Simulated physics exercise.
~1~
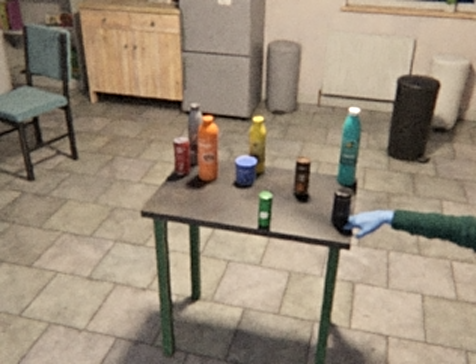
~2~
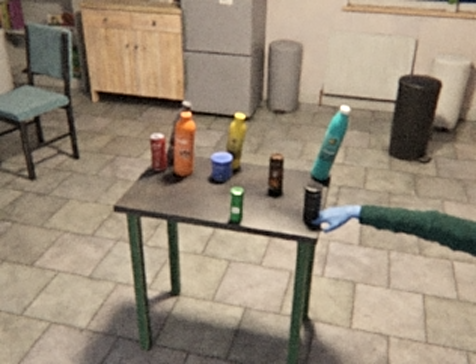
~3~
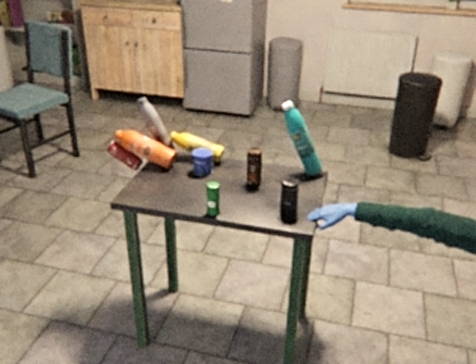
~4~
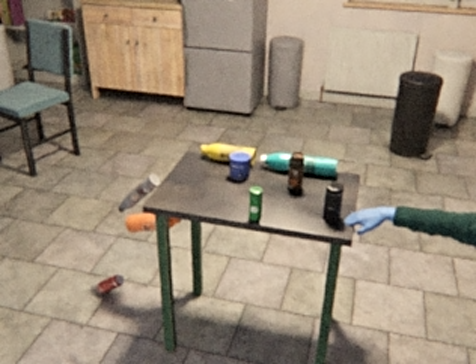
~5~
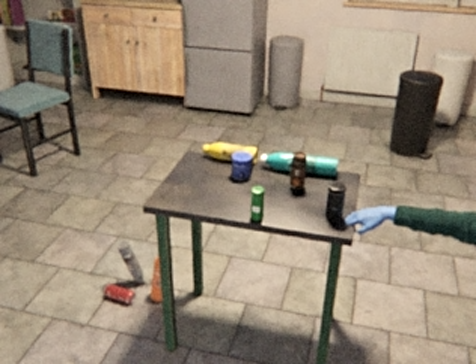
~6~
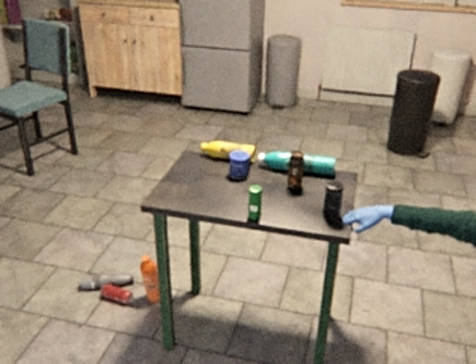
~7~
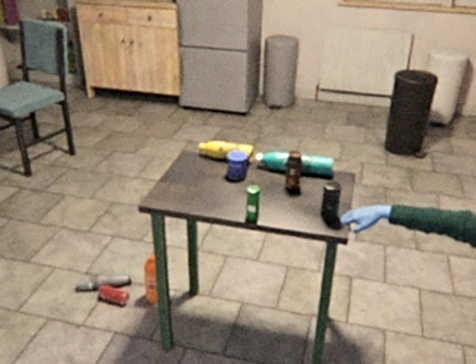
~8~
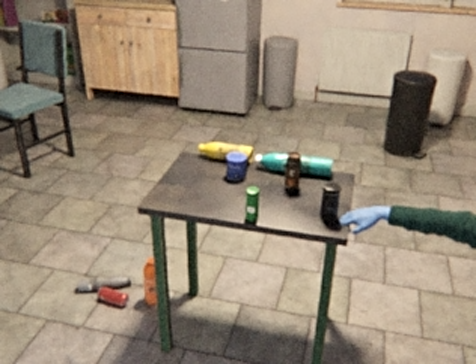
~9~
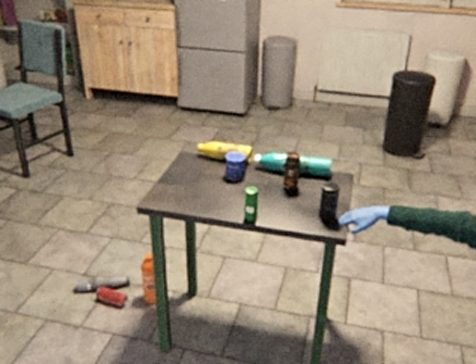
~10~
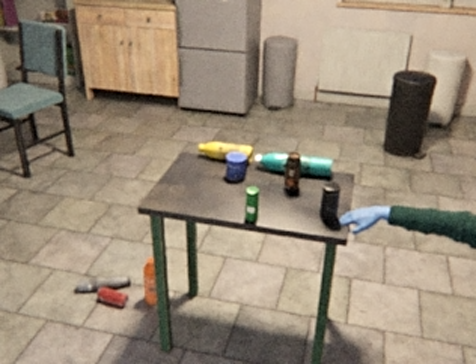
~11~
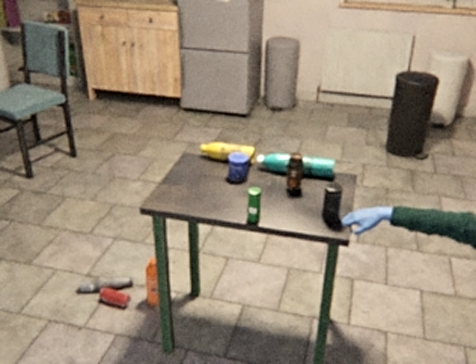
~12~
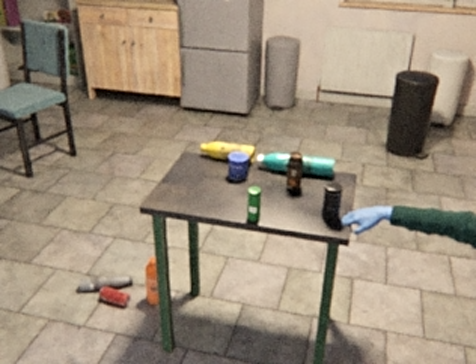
The clip opens on a small table with green legs in a tiled room, holding bottles, cans and a blue tin, while a blue-gloved hand reaches in at its right edge. The table slides left, and the tall bottles begin to lean. The grey bottle, orange bottle and red can topple toward the left edge as the yellow bottle falls over. The table moves back to the right, the three drop to the floor, and the turquoise bottle tips onto its side. Finally, the orange bottle stands upright on the tiles beside the fallen grey bottle and red can, while the black jar remains standing on the table.
